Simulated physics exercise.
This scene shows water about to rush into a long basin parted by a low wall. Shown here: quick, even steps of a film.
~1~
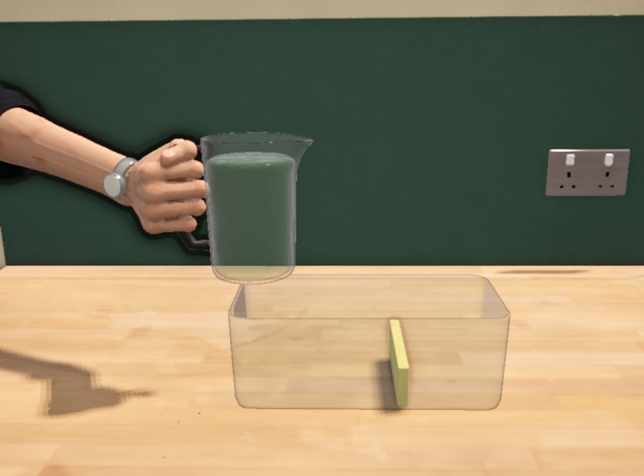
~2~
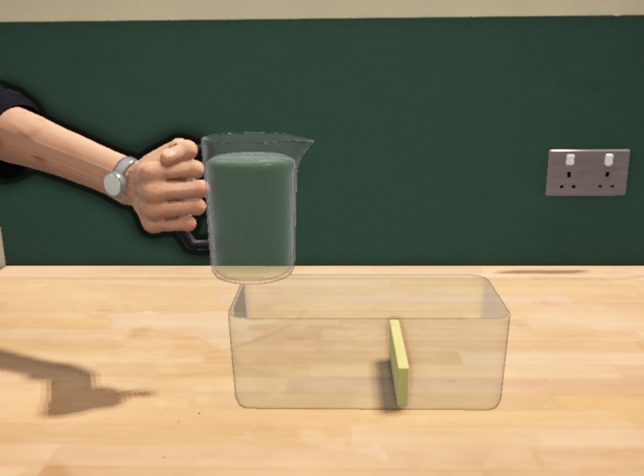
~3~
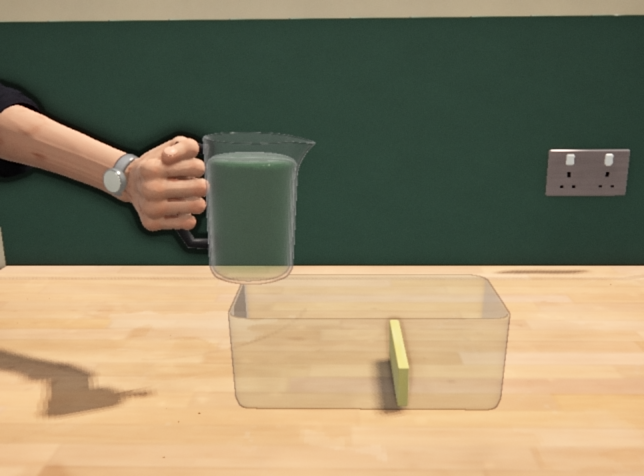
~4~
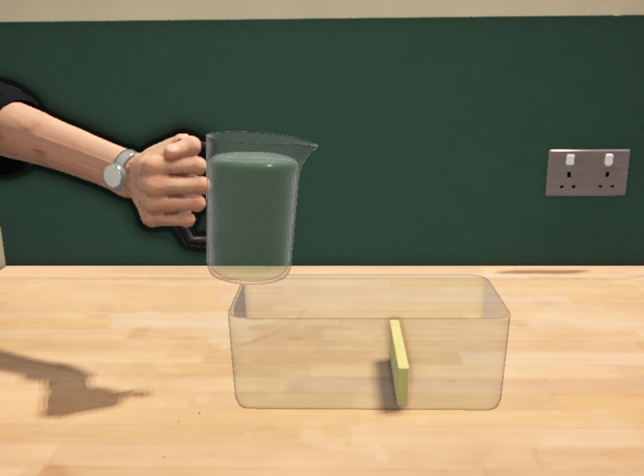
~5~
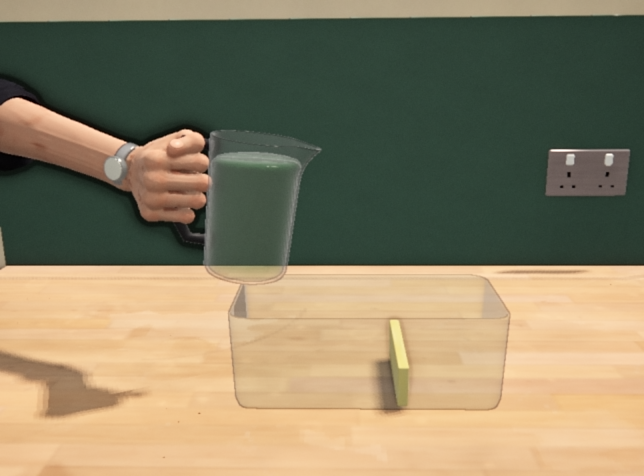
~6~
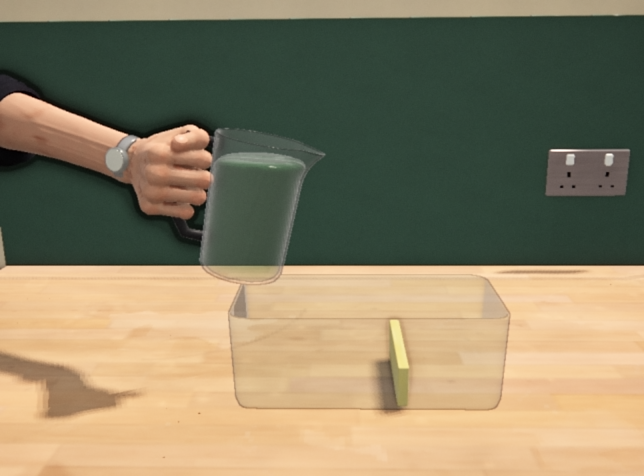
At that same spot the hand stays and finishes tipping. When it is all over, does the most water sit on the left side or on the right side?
Fullest on the left.
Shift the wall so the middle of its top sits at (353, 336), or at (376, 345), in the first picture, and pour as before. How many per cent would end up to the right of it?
Well, it's close to 90 per cent for the first one, then 55 per cent for the other.
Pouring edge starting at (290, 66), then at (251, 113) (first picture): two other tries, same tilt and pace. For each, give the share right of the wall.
Try one: 10 %; try two: 5 %.
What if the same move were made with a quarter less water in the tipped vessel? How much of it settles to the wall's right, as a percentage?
Some 5 per cent.
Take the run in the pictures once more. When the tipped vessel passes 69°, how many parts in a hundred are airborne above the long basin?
10 per cent.
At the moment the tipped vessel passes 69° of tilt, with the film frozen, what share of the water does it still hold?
Roughly 85 percent remains at that point.
A moment on, the tilt is 69° and 86 per cent is still to pour, 2 is left of the wall and 0 right of it.
Next, the tilt is 98° and 45 per cent is still to pour, 35 is left of the wall and 8 right of it.
Then the tilt is 100° and 10 per cent is still to pour, 73 is left of the wall and 8 right of it.
Later the tilt is 100° and 1 per cent is still to pour, 84 is left of the wall and 11 right of it.
Finally, 85 per cent lies left of the wall, 12 right of it and 3 outside.
